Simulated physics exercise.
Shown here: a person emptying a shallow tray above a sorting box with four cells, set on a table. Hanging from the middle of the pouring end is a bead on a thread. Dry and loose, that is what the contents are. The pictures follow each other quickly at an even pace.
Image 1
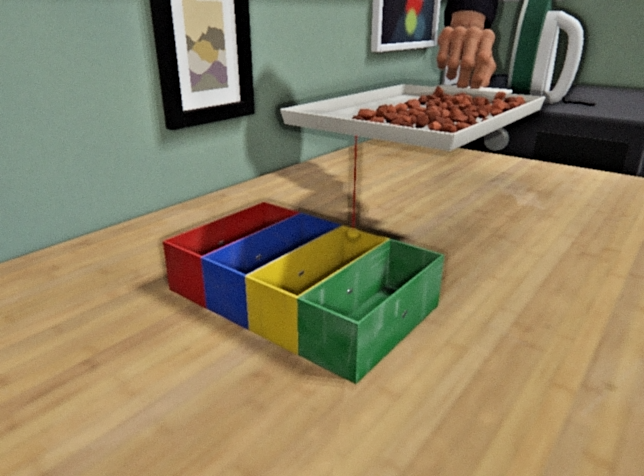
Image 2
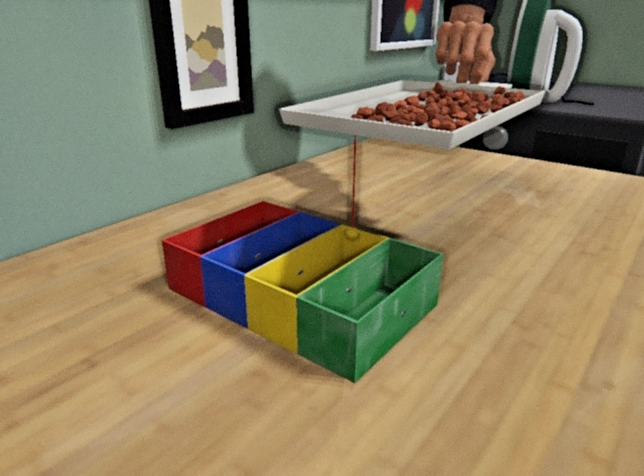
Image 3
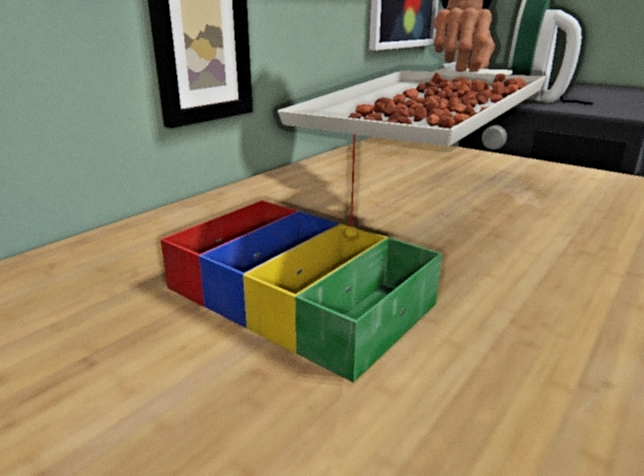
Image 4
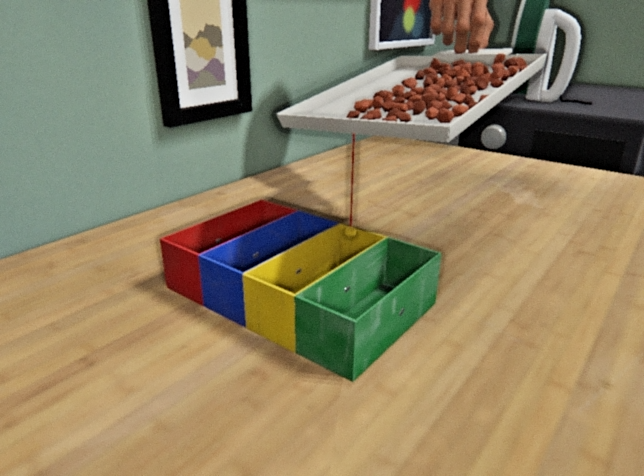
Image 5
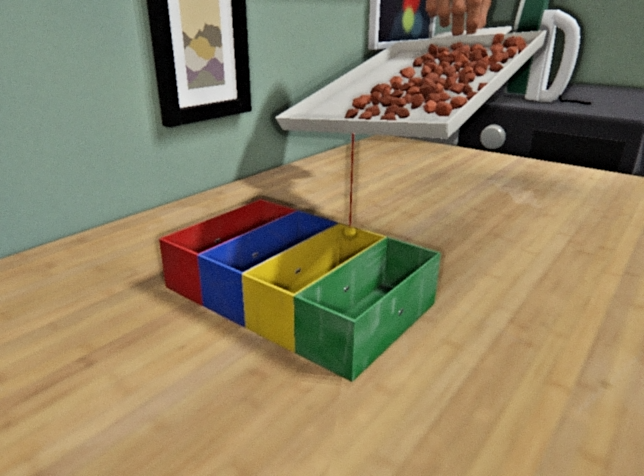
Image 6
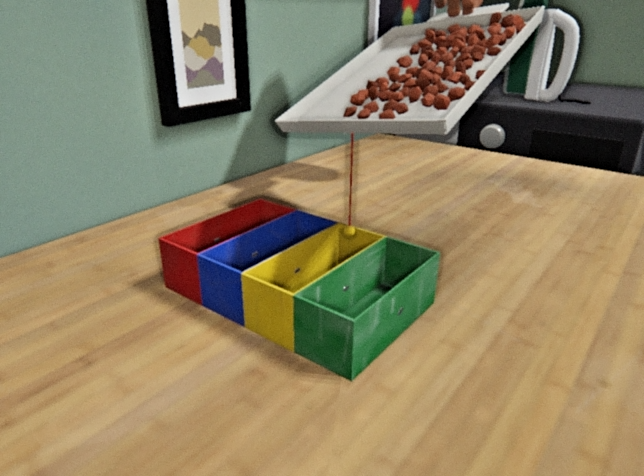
On a light wooden table in a room with green walls, seen from slightly above, an open box has four cells coloured red, blue, yellow and green from left to right. Above it, a hand is at the far side of a white tray of reddish-brown chunks, with a bead hanging on a thread. The tray gradually tilts, its far side rising and near edge staying almost level, while the view barely shifts.
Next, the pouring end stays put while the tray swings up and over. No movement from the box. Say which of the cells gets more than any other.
That would be the blue cell.
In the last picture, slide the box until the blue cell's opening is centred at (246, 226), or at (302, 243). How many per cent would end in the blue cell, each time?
Trial 1 30%, trial 2 50%.
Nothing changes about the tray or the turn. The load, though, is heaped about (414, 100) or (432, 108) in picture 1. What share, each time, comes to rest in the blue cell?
Roughly 70 per cent, then roughly 50 per cent.
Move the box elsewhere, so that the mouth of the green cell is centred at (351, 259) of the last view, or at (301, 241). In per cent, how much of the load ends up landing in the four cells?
First case: Some 100 %; second case: Some 90 %.
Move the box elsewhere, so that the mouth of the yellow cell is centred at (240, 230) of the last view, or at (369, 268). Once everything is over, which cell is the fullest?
Try 1 - the cell in green. Try 2 - the red cell.
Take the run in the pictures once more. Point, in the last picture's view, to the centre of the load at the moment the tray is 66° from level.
Somewhere near pixel (315, 102).
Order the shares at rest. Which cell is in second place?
The one in second place is that yellow cell.
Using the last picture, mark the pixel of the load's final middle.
Close to (272, 284), more or less.
Just after the last frame, tray tipped steeply; almost all on the tray; about a tenth falling or outside the box.
A moment on, tray tipped past a quarter turn; about a tenth on the tray; roughly half in the blue cell; roughly a quarter in the yellow cell; about a tenth in the red cell; just a few in the green cell; about a tenth falling or outside the box.
Further on, tray tipped past a quarter turn; roughly half in the blue cell; roughly a quarter in the yellow cell; about a tenth in the red cell; just a few in the green cell; just a few falling or outside the box.
When it is over, tray tipped past a quarter turn; roughly half in the blue cell; roughly a quarter in the yellow cell; about a tenth in the red cell; just a few in the green cell; just a few outside the box.
